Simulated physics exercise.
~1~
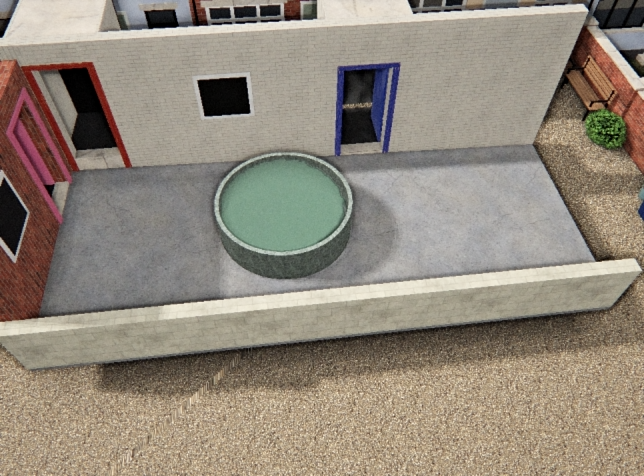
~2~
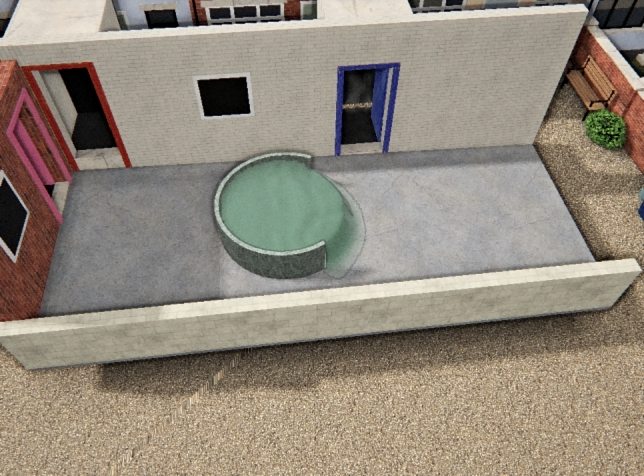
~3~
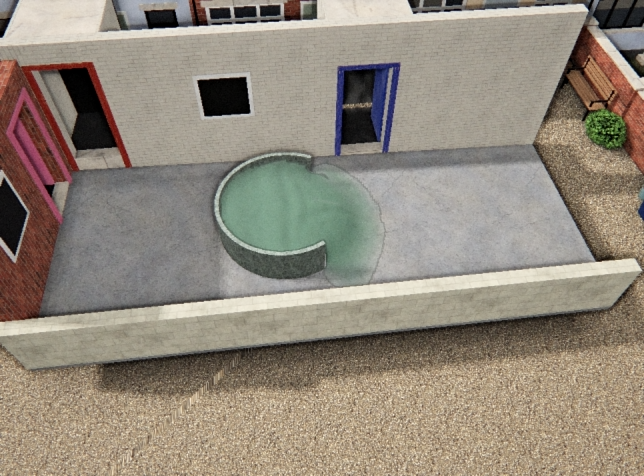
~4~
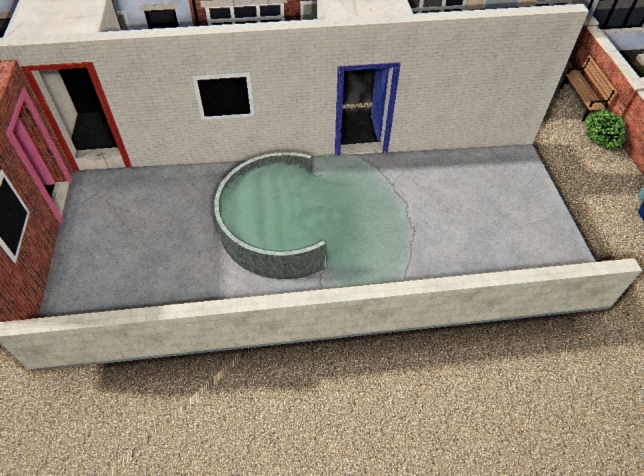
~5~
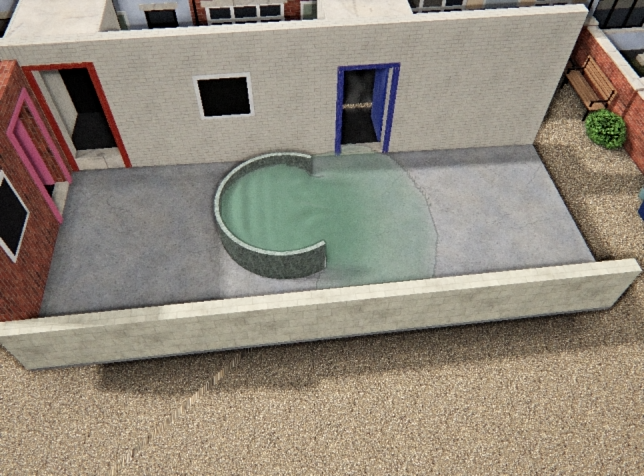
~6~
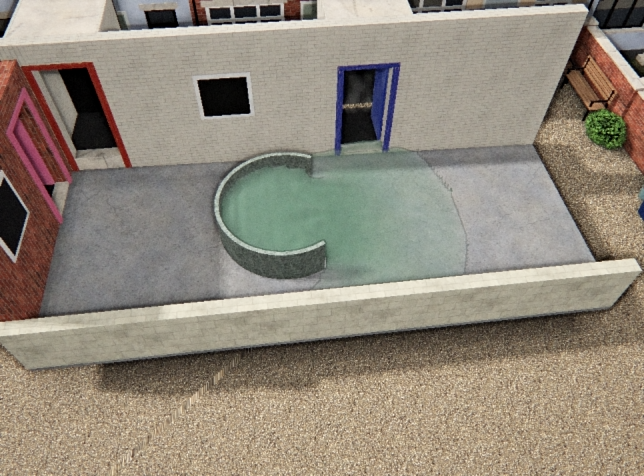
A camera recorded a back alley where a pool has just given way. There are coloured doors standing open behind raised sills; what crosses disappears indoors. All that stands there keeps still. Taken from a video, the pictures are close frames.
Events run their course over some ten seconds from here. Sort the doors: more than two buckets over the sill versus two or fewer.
Sorted by door: Red door - two or fewer; blue door - more than two; pink door - two or fewer.
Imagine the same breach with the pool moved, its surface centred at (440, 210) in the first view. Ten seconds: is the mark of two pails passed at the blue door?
Checking the blue door, it comes in lower.
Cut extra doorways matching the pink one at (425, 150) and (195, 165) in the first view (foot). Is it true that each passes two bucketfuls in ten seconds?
First exceeds it, then falls short.
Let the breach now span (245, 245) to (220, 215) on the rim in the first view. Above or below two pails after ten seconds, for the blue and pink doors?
Well, the blue door comes up short, but the pink door crosses the threshold.
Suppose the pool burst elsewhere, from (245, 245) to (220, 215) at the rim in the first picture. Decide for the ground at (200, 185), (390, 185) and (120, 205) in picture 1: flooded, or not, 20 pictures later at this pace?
In the order given: Untouched, untouched and swamped.
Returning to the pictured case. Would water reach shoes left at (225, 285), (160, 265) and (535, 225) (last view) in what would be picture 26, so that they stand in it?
As listed: Clear, no water, awash.
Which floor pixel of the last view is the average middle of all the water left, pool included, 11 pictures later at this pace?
That puts it at around (395, 222).
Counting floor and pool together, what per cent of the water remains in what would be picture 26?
Near 50 percent, give or take.
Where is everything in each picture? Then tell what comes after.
The round tank at (284, 203) is whole and still, in the first frame.
The front is at a hidden place, out from the gap at (347, 212), in the second frame.
Water pours out at (346, 214) and has run to a hidden place, in the third frame.
Water pours out at (346, 215) and has run to a hidden place, in the fourth frame.
The front is at a hidden place, out from the gap at (346, 215), in the fifth frame.
The front is at a hidden place, out from the gap at (346, 215), in the sixth frame.
A moment on, water covers 50 % of the floor; the red door not reached, the blue door over two buckets in, the pink door not reached.
Next, water covers 55 % of the floor; the red door not reached, the blue door over two buckets in, the pink door not reached.
Then, water covers 55 % of the floor; the red door not reached, the blue door over two buckets in, the pink door not reached.
Later, water covers 55 % of the floor; the red door not reached, the blue door over two buckets in, the pink door not reached.
In the end, water covers 20 % of the floor; the red door not reached, the blue door over two buckets in, the pink door not reached.
